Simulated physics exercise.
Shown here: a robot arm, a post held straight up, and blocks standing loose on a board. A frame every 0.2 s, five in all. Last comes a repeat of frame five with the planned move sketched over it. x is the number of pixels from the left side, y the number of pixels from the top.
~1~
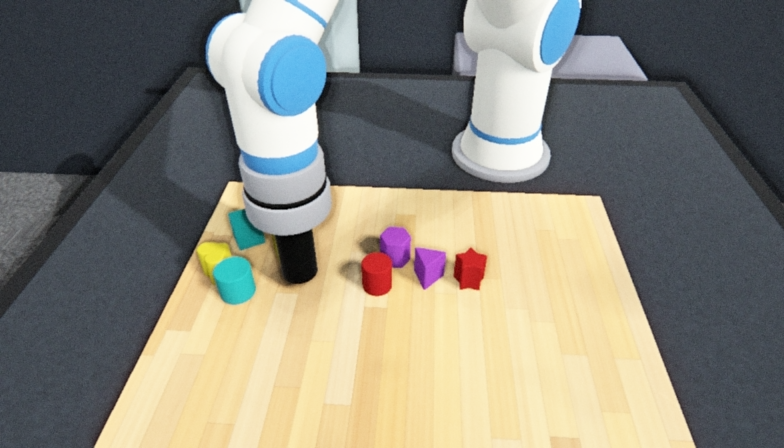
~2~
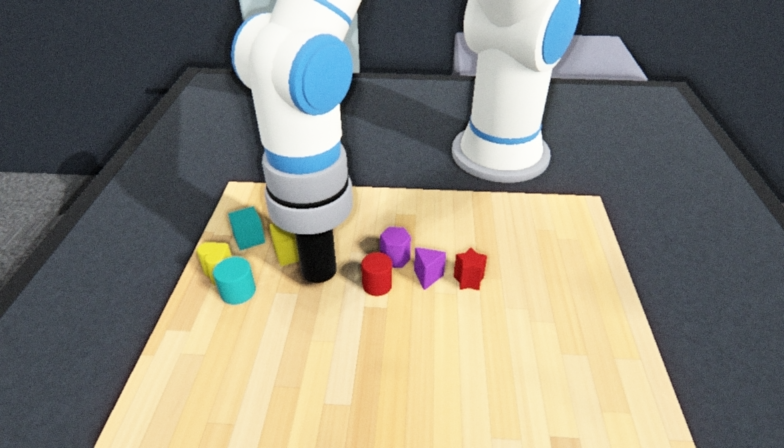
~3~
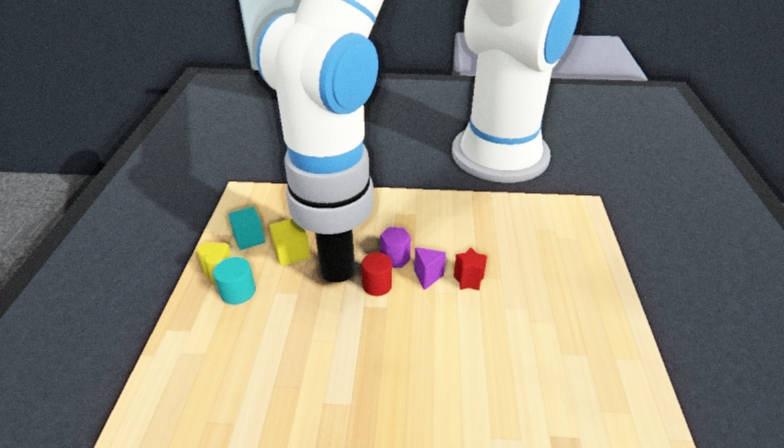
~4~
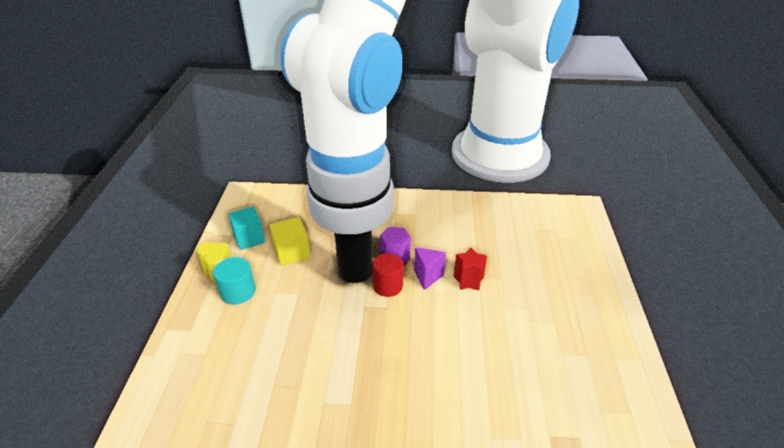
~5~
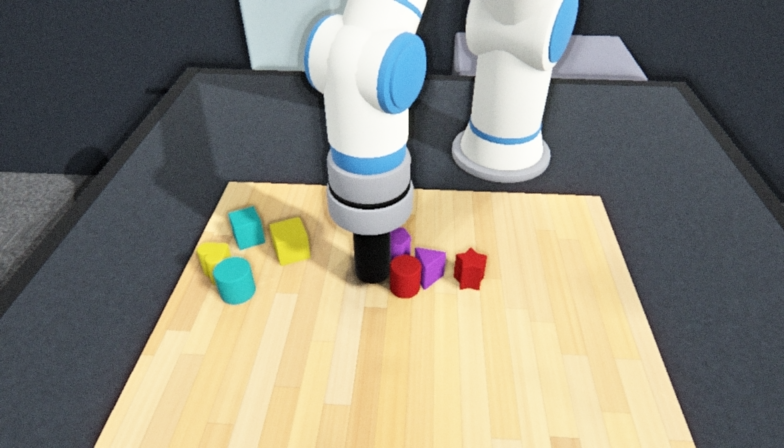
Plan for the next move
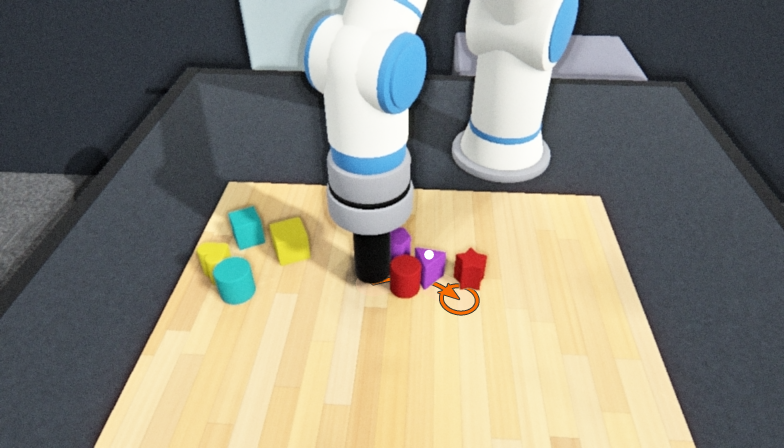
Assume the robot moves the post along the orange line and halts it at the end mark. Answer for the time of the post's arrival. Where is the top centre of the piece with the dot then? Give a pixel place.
My estimate: (491, 264).
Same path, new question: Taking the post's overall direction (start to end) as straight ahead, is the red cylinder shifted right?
That would be a yes.
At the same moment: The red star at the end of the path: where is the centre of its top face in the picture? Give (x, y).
The spot you're after is about (511, 255) in the image.
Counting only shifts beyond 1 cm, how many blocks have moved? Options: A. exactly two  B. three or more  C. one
That would be B.
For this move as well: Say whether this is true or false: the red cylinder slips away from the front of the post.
That claim is false.
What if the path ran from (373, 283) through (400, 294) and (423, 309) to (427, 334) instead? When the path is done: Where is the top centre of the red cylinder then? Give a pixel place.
I expect it at (458, 278).
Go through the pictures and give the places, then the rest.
Post tip (300, 272); block tops, purple hexagonal block (395, 235); red cylinder (377, 262); purple triangle (429, 255); red star (472, 258), in the first picture.
Post (319, 271); blocks unchanged, in the second picture.
Post (338, 270); blocks unchanged, in the third picture.
Post (356, 271); red cylinder (388, 263), in the fourth picture.
Post (373, 271); purple hexagonal block (395, 235); red cylinder (406, 265); purple triangle (429, 255); red star (472, 258), in the fifth picture.
Path on the board, from (373, 283) by way of (404, 278) and (434, 283) to (459, 299); the dot is on the purple triangle.
On the path given first. One third of the way, post (404, 266); purple hexagonal block (399, 233), turned 10° anticlockwise; red cylinder (433, 268); purple triangle (448, 253), turned 40° anticlockwise.
Two thirds of the way, post (435, 272); purple hexagonal block (399, 233), turned 10° anticlockwise; red cylinder (461, 279); purple triangle (471, 256), turned 55° anticlockwise; red star (496, 257).
At the end, post (461, 287); purple hexagonal block (399, 233), turned 10° anticlockwise; red cylinder (487, 297); purple triangle (491, 264), turned 95° anticlockwise; red star (511, 255), turned 30° anticlockwise.
